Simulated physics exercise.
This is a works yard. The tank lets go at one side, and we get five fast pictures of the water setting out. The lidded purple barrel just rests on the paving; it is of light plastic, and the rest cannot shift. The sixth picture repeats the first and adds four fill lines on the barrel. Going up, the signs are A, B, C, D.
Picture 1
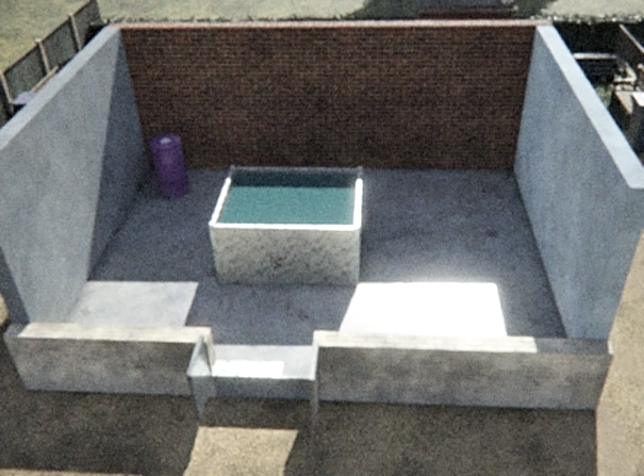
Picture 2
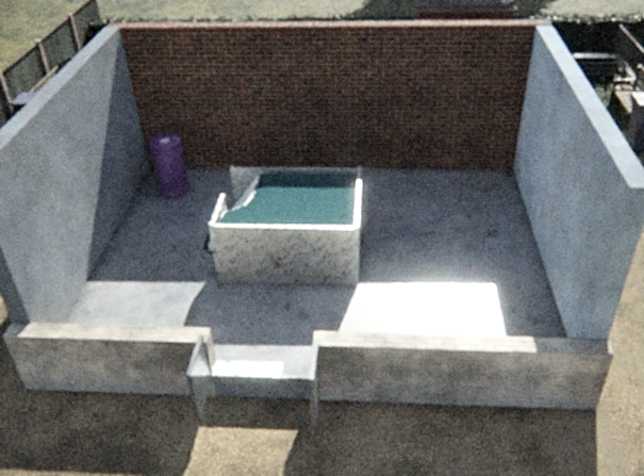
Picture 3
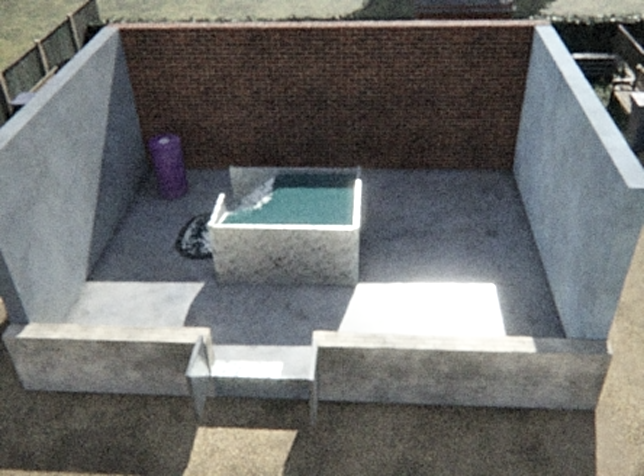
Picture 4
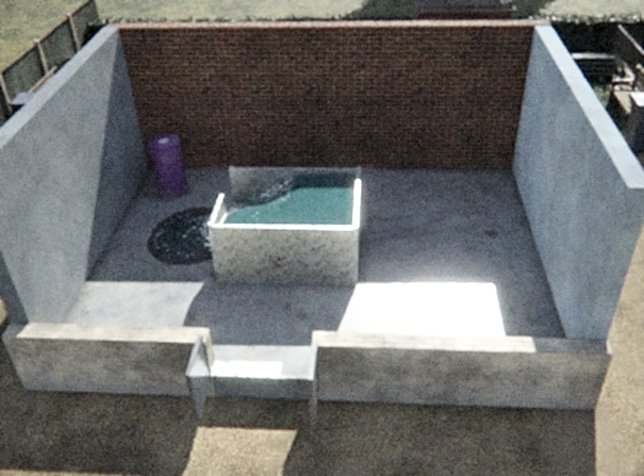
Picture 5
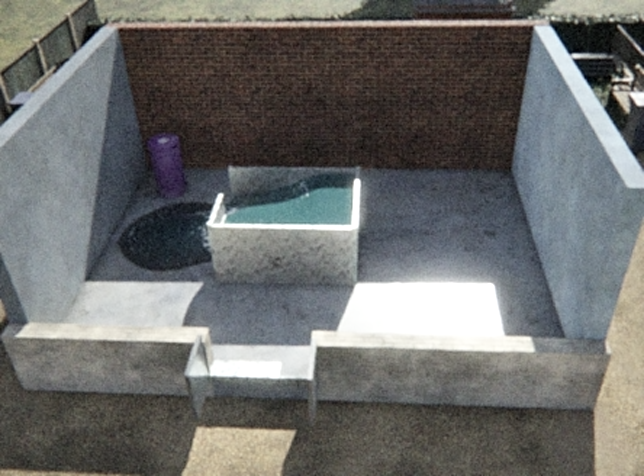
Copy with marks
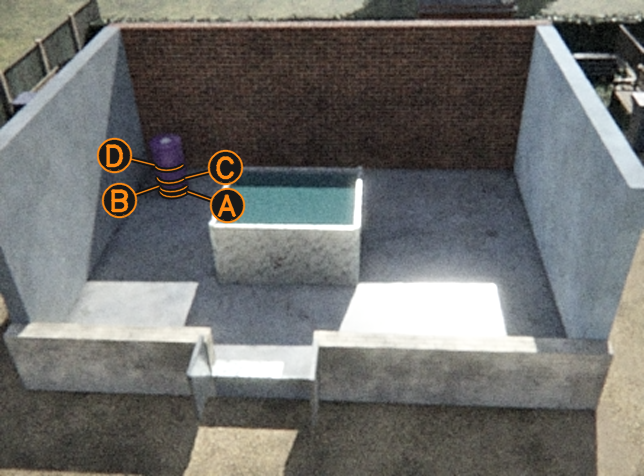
Water pouring from the left side of a full pale tank and spreading across the yard floor towards a purple barrel.
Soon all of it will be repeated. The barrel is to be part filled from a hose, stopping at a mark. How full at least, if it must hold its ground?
Mark D just does it.
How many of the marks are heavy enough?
One of the four.
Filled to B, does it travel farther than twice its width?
Yes, it does.
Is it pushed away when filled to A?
Yes.
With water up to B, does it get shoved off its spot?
Yes, it does.
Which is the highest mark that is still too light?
Mark C.
On the marked copy, A at (171, 196); B at (170, 191); C at (168, 183); D at (166, 170); from the bottom up A, B, C, D.
With A, it is pushed about 9 times its own width away.
With B, it is pushed about 5 times its own width away.
With C, it is pushed about its own width away.
With D, it does not move.
